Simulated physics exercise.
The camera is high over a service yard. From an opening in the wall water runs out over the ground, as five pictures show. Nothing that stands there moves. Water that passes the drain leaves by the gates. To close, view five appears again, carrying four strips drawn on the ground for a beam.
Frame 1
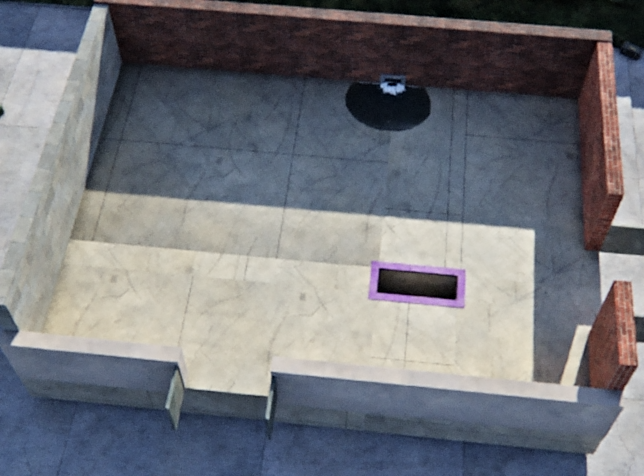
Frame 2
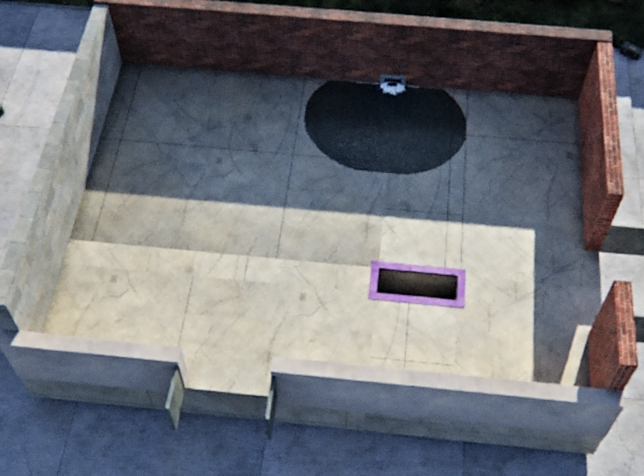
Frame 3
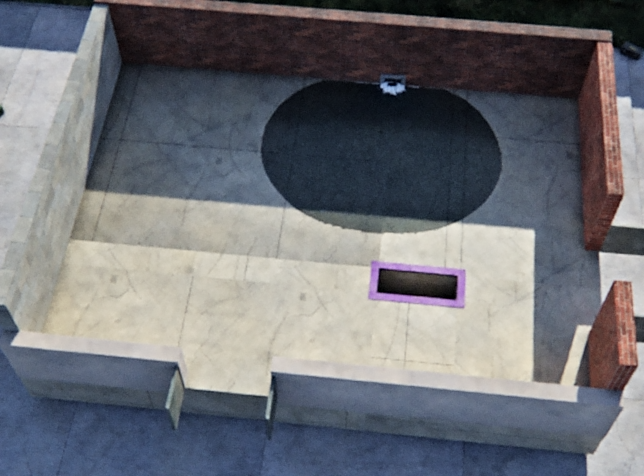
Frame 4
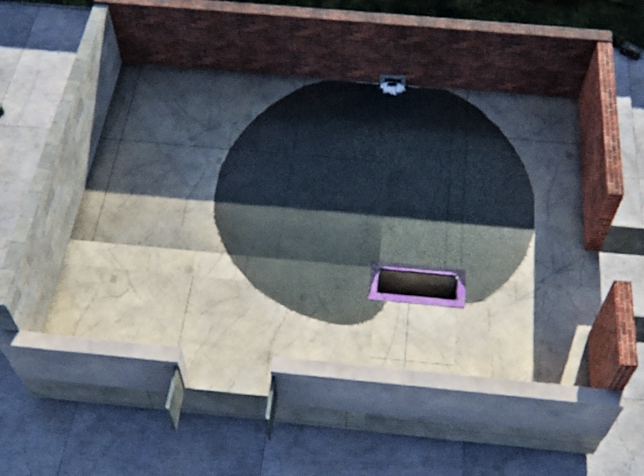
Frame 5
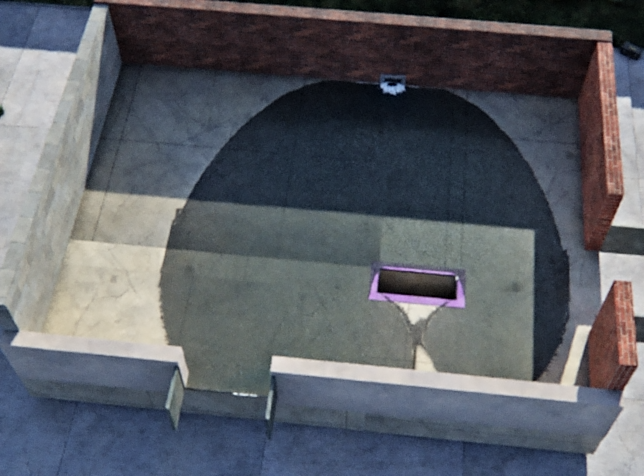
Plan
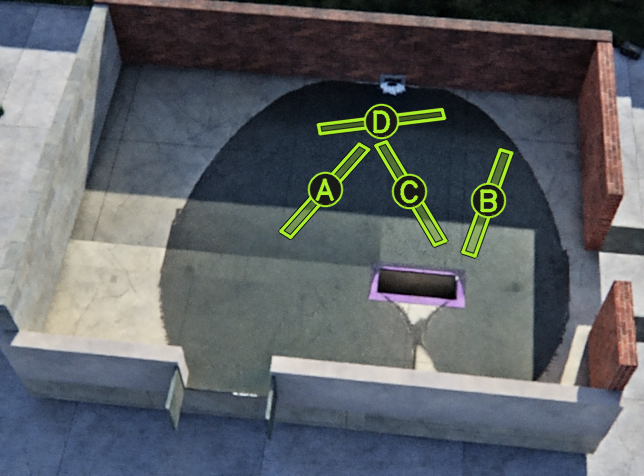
Dark water spreading from an outfall at the back brick wall across a walled yard, reaching and surrounding a purple-edged gully.
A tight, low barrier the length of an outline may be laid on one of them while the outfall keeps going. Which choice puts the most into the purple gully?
Spot B.
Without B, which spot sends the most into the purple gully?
It is A.
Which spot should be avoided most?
Here it is spot D.
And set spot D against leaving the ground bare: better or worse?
Spot D is worse.
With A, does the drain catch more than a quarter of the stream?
Yes, it does.
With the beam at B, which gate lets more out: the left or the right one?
The left one.
On the marked copy, A from (285, 234) to (363, 146); B from (468, 254) to (506, 151); C from (381, 143) to (440, 242); D from (319, 129) to (443, 113).
For spot A, about 29 % of the stream runs into the purple gully, about 66 % out by the gates.
For spot B, about 44 % of the stream runs into the purple gully, about 49 % out by the gates.
For spot C, about 13 % of the stream runs into the purple gully, about 82 % out by the gates.
For spot D, about 5 % of the stream runs into the purple gully, about 88 % out by the gates.
